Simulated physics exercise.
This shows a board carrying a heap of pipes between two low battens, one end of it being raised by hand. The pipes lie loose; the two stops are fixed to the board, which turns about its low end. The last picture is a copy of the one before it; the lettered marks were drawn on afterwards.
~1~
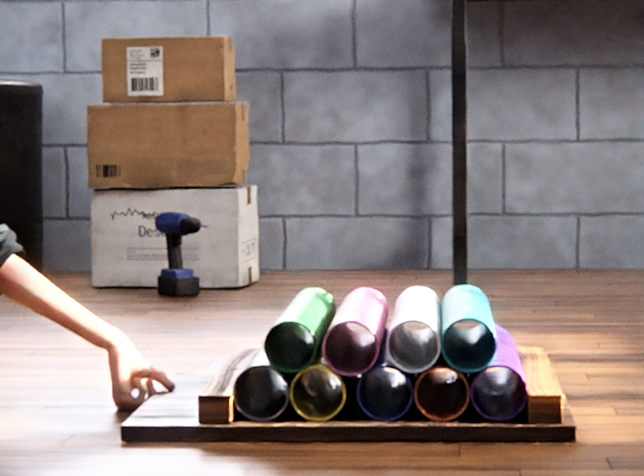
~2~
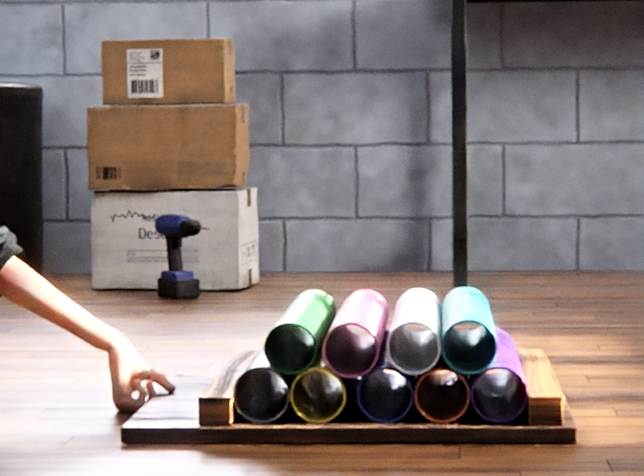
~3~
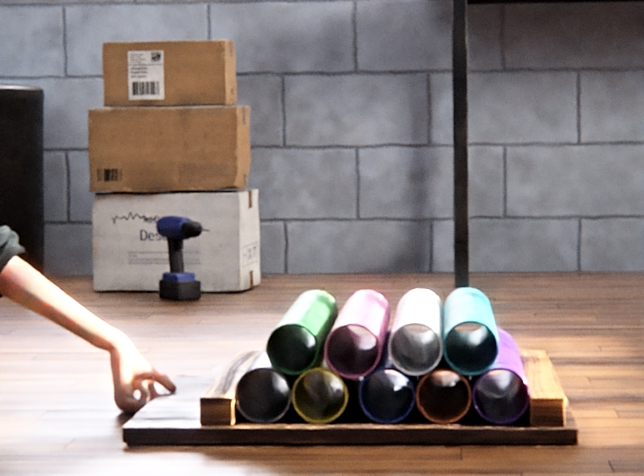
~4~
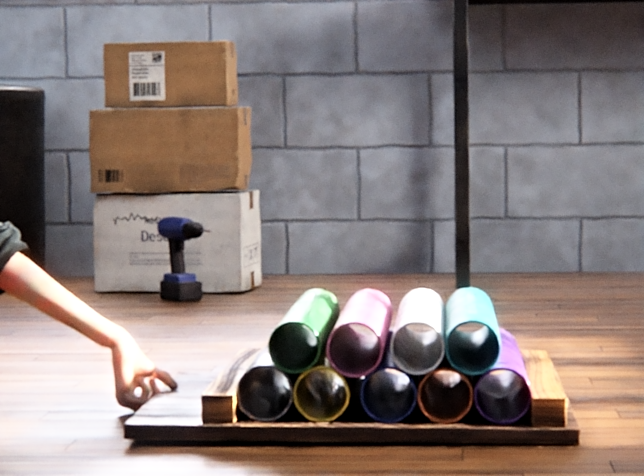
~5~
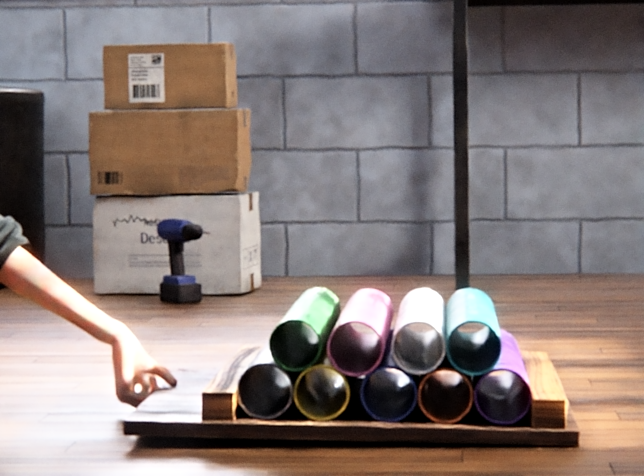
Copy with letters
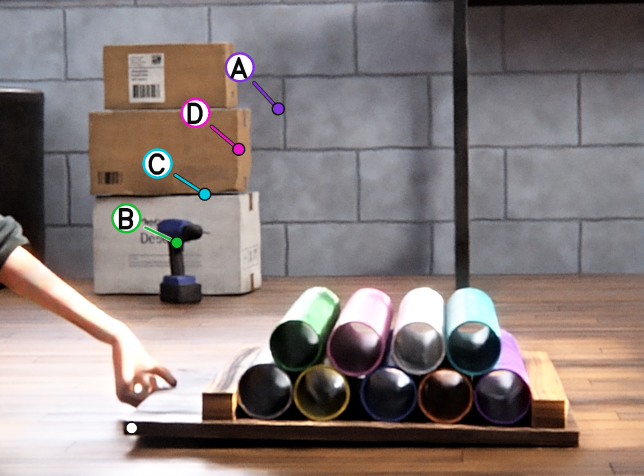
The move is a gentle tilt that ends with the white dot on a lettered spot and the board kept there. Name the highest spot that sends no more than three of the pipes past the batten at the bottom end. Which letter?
Up to B.
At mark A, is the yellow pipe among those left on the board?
Yes, with A.
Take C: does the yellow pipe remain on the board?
The yellow pipe: Yes.
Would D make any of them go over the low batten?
Yes, at D.
On the marked copy, A at (278, 109); B at (177, 243); C at (205, 194); D at (239, 149); the white dot at (132, 428).
With B. Early on, board at 16°.
Further on, board at 26°.
At the end, board at 26°, none over the low batten.
As for the rest, A four over the low batten (turquoise, pink, green, white); C four over the low batten (turquoise, pink, green, white); D four over the low batten (turquoise, pink, green, white).
